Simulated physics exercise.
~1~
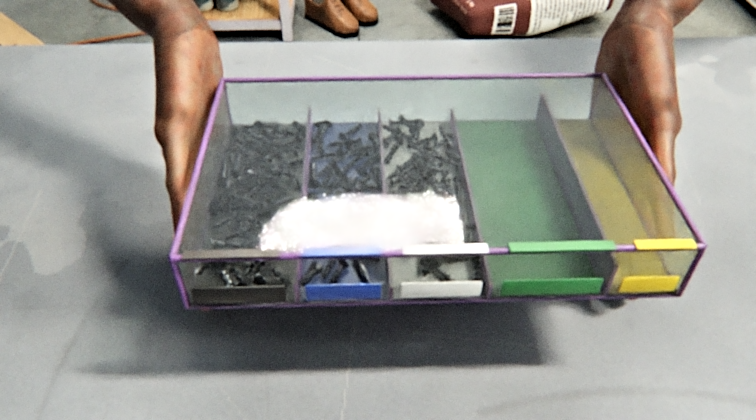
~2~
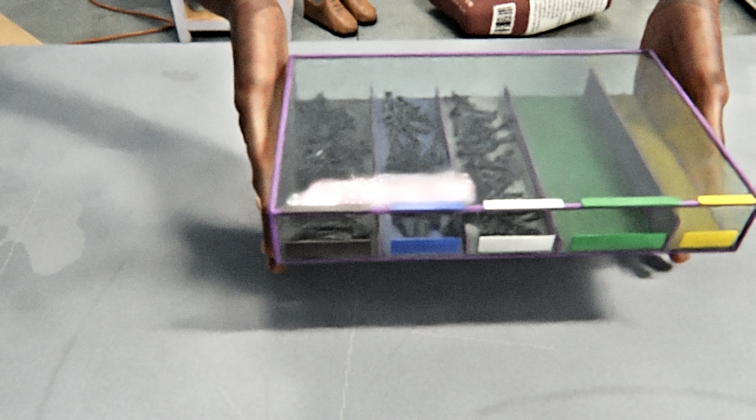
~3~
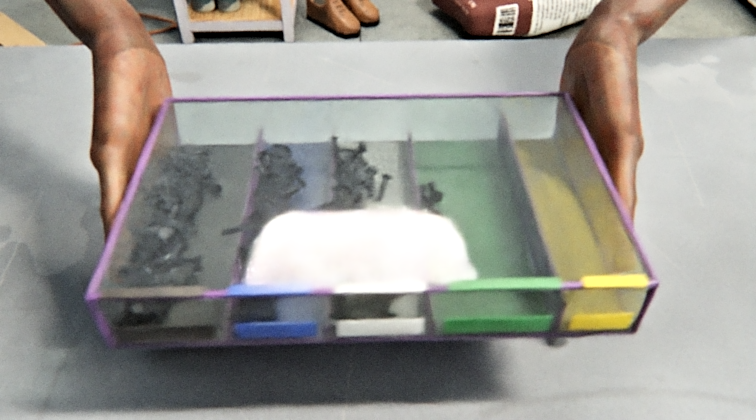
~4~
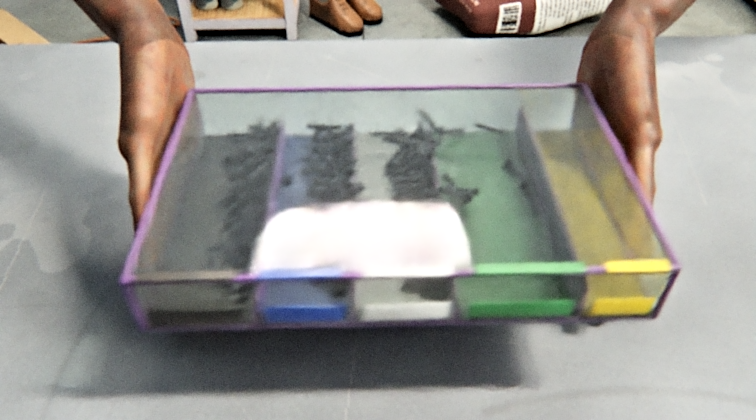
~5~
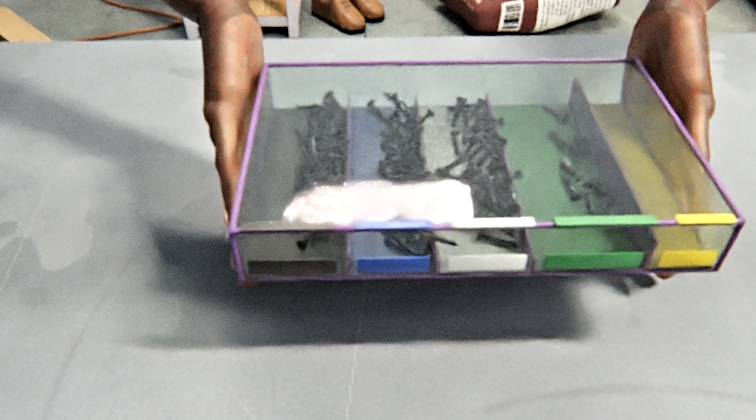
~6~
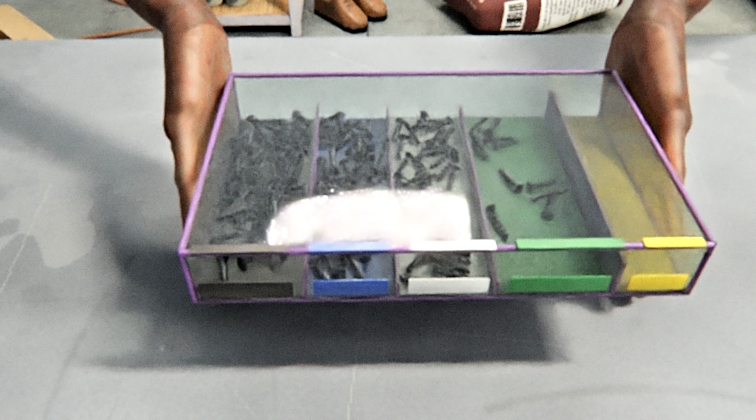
Hands shaking a clear-lidded box of black screws side to side above a gray table, some spilling into the green section.
